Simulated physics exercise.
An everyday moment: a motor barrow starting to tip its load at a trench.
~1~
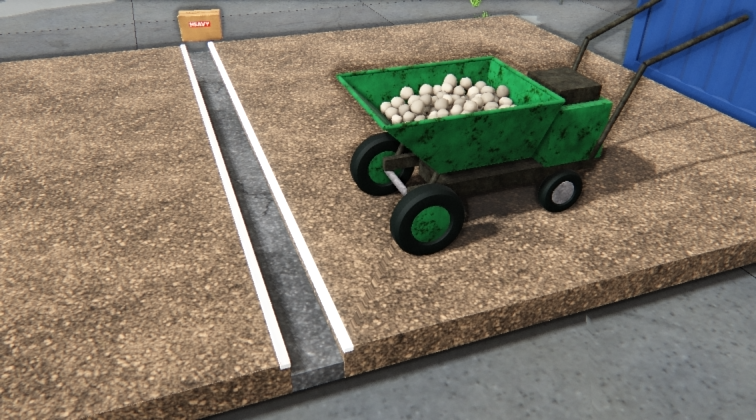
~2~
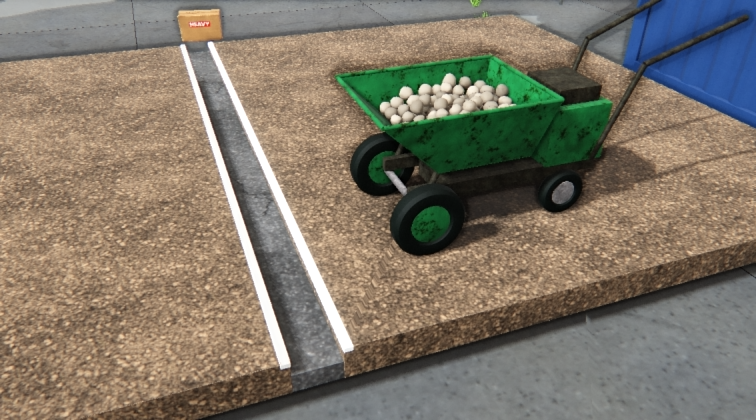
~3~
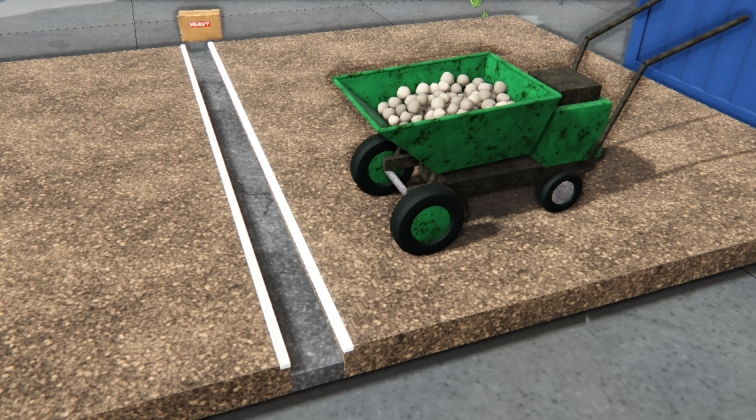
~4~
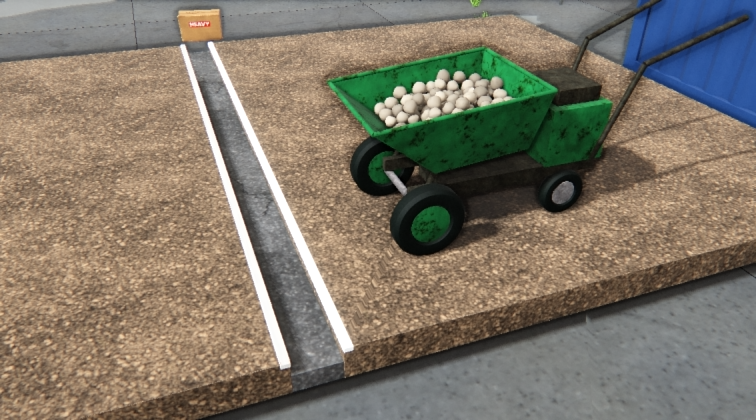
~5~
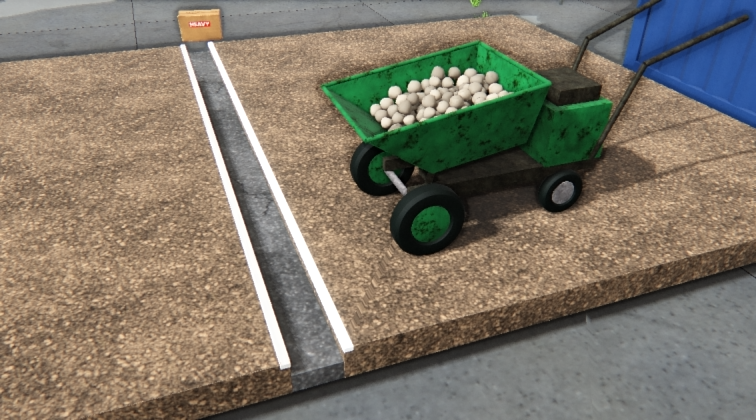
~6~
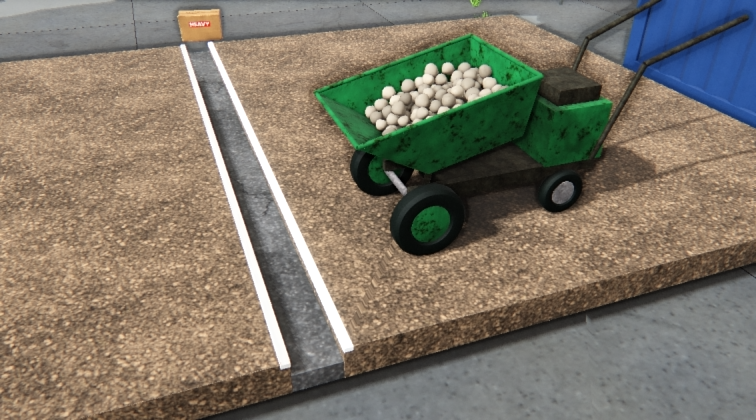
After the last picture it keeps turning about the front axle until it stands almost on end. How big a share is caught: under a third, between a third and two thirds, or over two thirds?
The trench takes between a third and two thirds.
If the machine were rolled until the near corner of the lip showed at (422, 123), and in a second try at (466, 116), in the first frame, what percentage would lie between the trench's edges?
About 50 and 20 per cent.
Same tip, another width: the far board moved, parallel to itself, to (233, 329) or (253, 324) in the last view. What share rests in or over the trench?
The first gives 80 %, the second 70 %.
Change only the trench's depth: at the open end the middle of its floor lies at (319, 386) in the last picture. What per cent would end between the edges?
It comes to 70 per cent or so.
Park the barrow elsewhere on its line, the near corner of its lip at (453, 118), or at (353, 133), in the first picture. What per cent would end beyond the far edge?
In turn 0 and 60 in a hundred.
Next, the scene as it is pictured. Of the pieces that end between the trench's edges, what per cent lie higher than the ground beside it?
Roughly 55 in a hundred.
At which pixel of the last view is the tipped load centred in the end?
Roughly at (260, 242).
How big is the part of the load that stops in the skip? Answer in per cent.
Some 20 per cent.
Just after the last frame, skip tipped steeply; every one in the skip.
A moment on, skip tipped steeply; the larger part in the skip; about a tenth in or heaped over the trench; just a few beyond it; just a few falling.
Further on, skip tipped right over; roughly a quarter in the skip; roughly half in or heaped over the trench; roughly a quarter beyond it.
When it is over, skip tipped right over; roughly a quarter in the skip; roughly half in or heaped over the trench; roughly a quarter beyond it.
